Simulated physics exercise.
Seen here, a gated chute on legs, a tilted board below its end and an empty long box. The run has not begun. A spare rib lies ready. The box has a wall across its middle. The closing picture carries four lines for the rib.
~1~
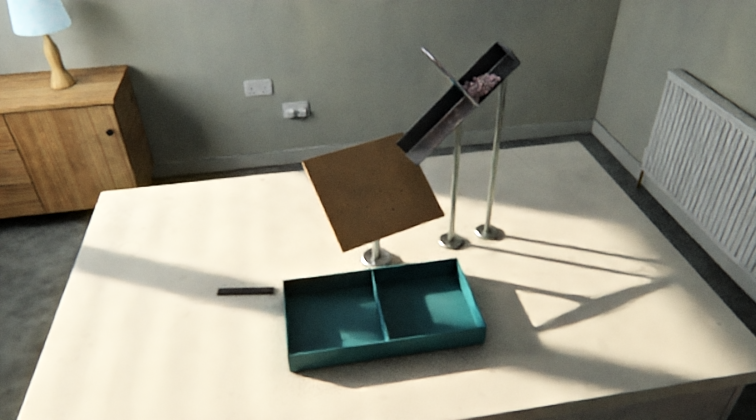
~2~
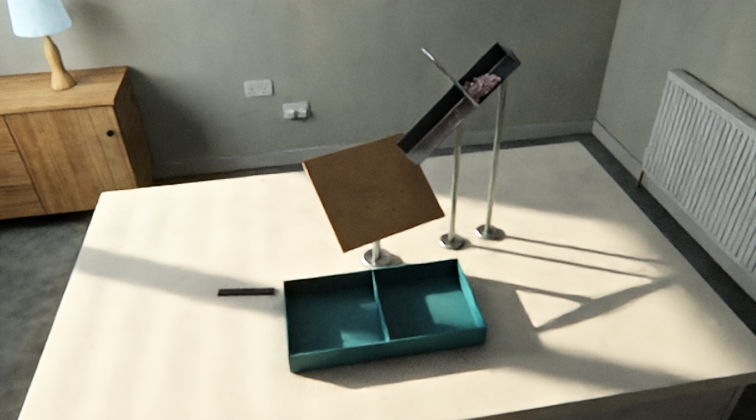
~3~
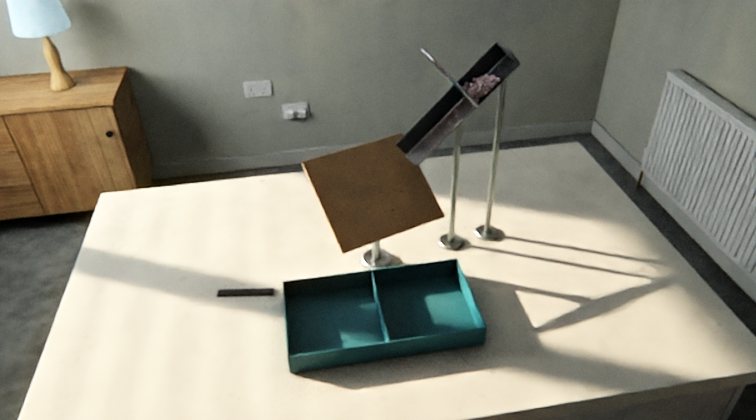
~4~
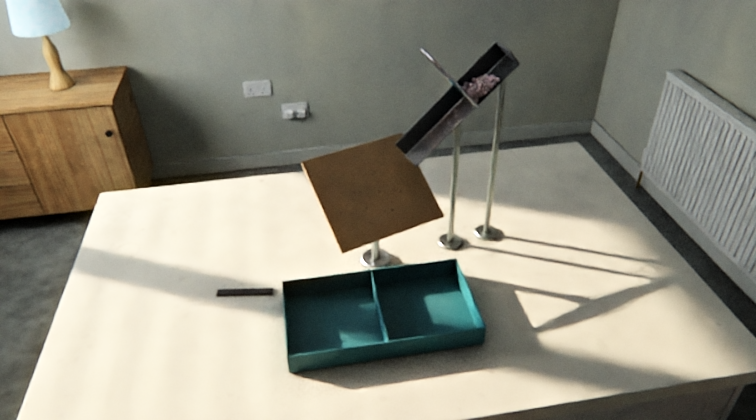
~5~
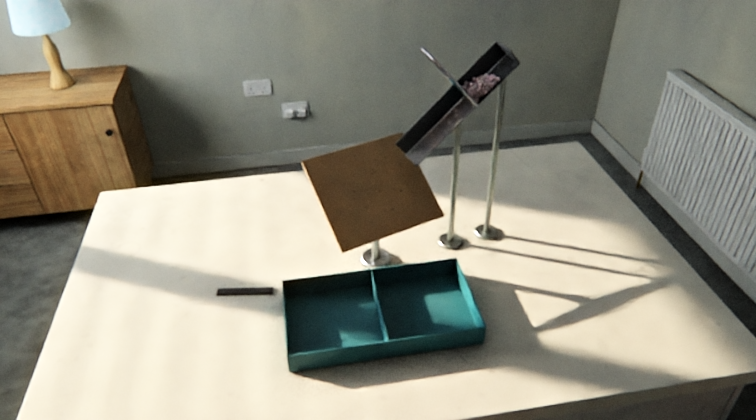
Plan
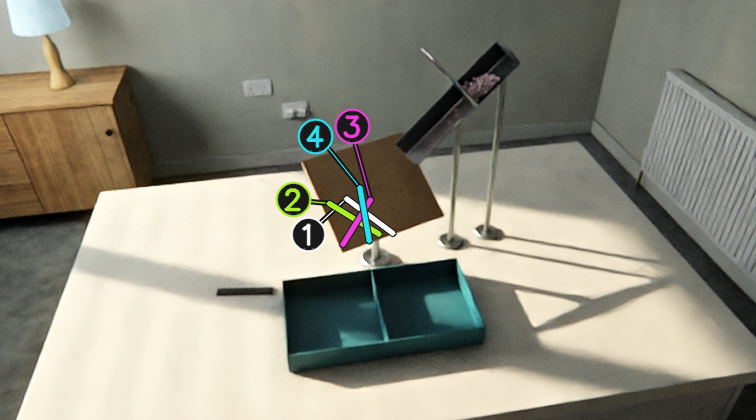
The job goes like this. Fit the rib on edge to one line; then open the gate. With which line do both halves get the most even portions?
3 works best here.
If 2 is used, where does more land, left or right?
The right half.
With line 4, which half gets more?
More lands on the right.
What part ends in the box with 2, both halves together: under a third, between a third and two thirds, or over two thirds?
Over two thirds.
On the marked copy, line 1 from (346, 198) to (393, 233); line 2 from (329, 203) to (379, 234); line 3 from (370, 199) to (342, 244); line 4 from (359, 187) to (369, 240).
For line 1, of what is caught, a stray few in the left half, nearly all in the right.
For line 2, of what is caught, a stray few in the left half, nearly all in the right.
For line 3, of what is caught, about half in the left half, about half in the right.
For line 4, of what is caught, a small part in the left half, nearly all in the right.
